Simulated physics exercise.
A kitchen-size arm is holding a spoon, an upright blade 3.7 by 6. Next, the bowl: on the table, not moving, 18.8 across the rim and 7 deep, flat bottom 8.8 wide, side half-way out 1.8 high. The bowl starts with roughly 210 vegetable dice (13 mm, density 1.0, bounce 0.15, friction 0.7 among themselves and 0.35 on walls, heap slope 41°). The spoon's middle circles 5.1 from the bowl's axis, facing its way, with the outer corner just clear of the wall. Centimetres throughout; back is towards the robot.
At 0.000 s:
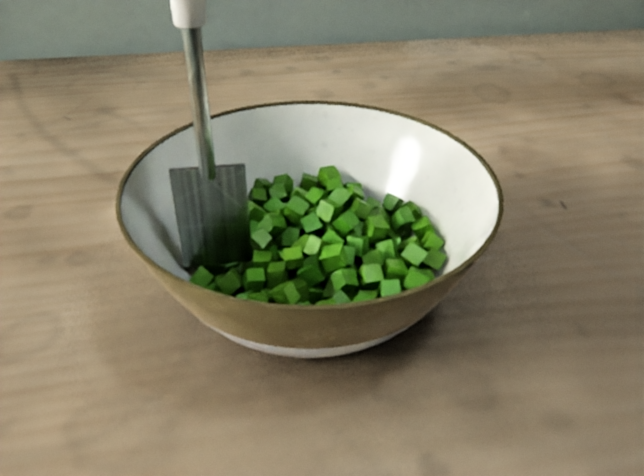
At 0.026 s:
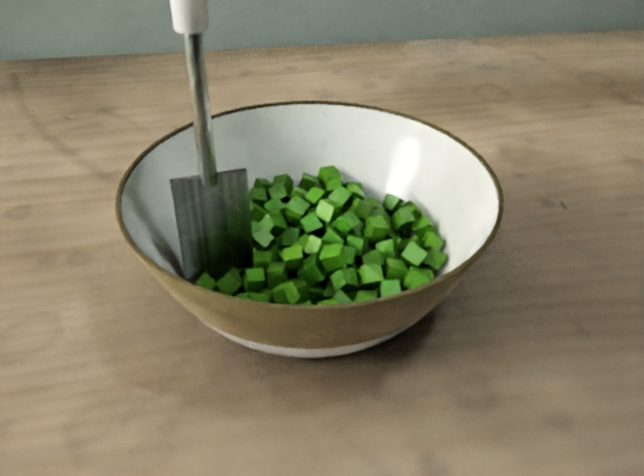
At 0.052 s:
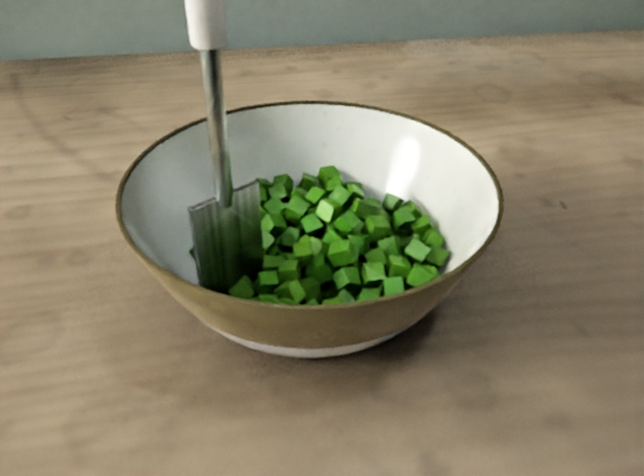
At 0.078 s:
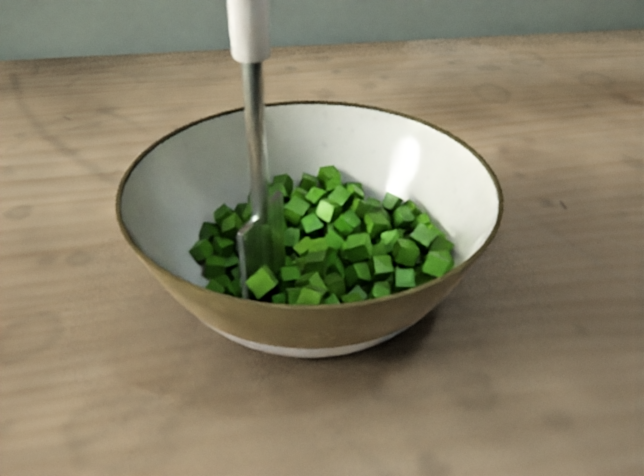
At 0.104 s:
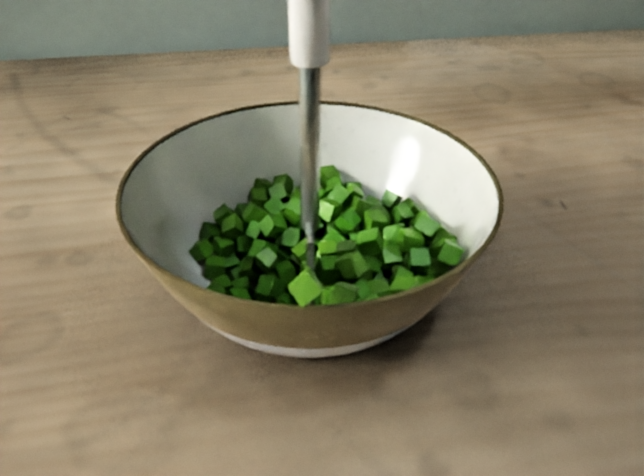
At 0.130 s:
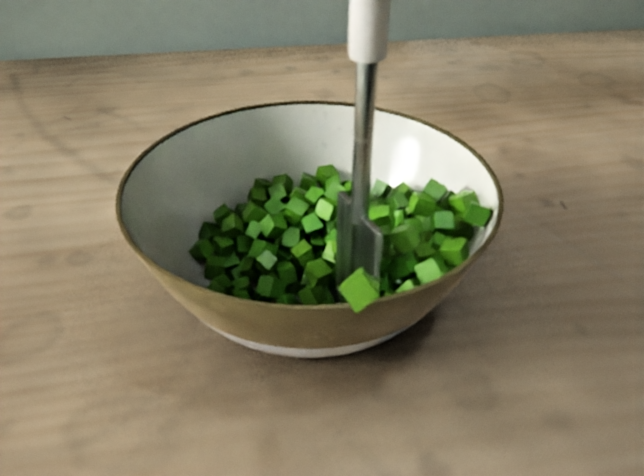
White-handled metal spatula sweeping from left to right through green cubes in a bowl, turning and pushing some up the right side.
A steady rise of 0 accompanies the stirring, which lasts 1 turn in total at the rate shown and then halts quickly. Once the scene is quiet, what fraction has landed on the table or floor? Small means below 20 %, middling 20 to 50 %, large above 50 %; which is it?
Verdict: Middling.
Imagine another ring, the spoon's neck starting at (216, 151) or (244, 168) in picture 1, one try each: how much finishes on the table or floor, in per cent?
Roughly 30 and 10 per cent.
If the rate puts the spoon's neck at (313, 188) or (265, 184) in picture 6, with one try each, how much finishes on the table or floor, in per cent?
About 15 % for one try and about 5 % for the other, in order.
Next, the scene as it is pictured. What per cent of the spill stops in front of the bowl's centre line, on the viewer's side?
Near 40 in a hundred.
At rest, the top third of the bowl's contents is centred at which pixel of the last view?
Close to (318, 302).
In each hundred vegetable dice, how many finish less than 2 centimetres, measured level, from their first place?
Something close to 5 percent, I'd say.
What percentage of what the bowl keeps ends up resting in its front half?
Roughly 75 per cent.
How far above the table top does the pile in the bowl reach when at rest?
Around 6.0 cm above the table.
After 0.23 s, 200° round, highest piece 10 above the table; 202 in the bowl, 9 in flight or on the tool.
After 0.32 s, 294° round, highest piece 10 above the table; 179 in the bowl, 7 on the table or floor, 25 in flight or on the tool.
After 0.57 s, 0° round, highest piece 6 above the table; 155 in the bowl, 56 on the table or floor.
After 1.27 s, 0° round, highest piece 6 above the table; 155 in the bowl, 56 on the table or floor.
In the end, 155 in the bowl, 56 on the table or floor. That is 27 % on the table or floor.
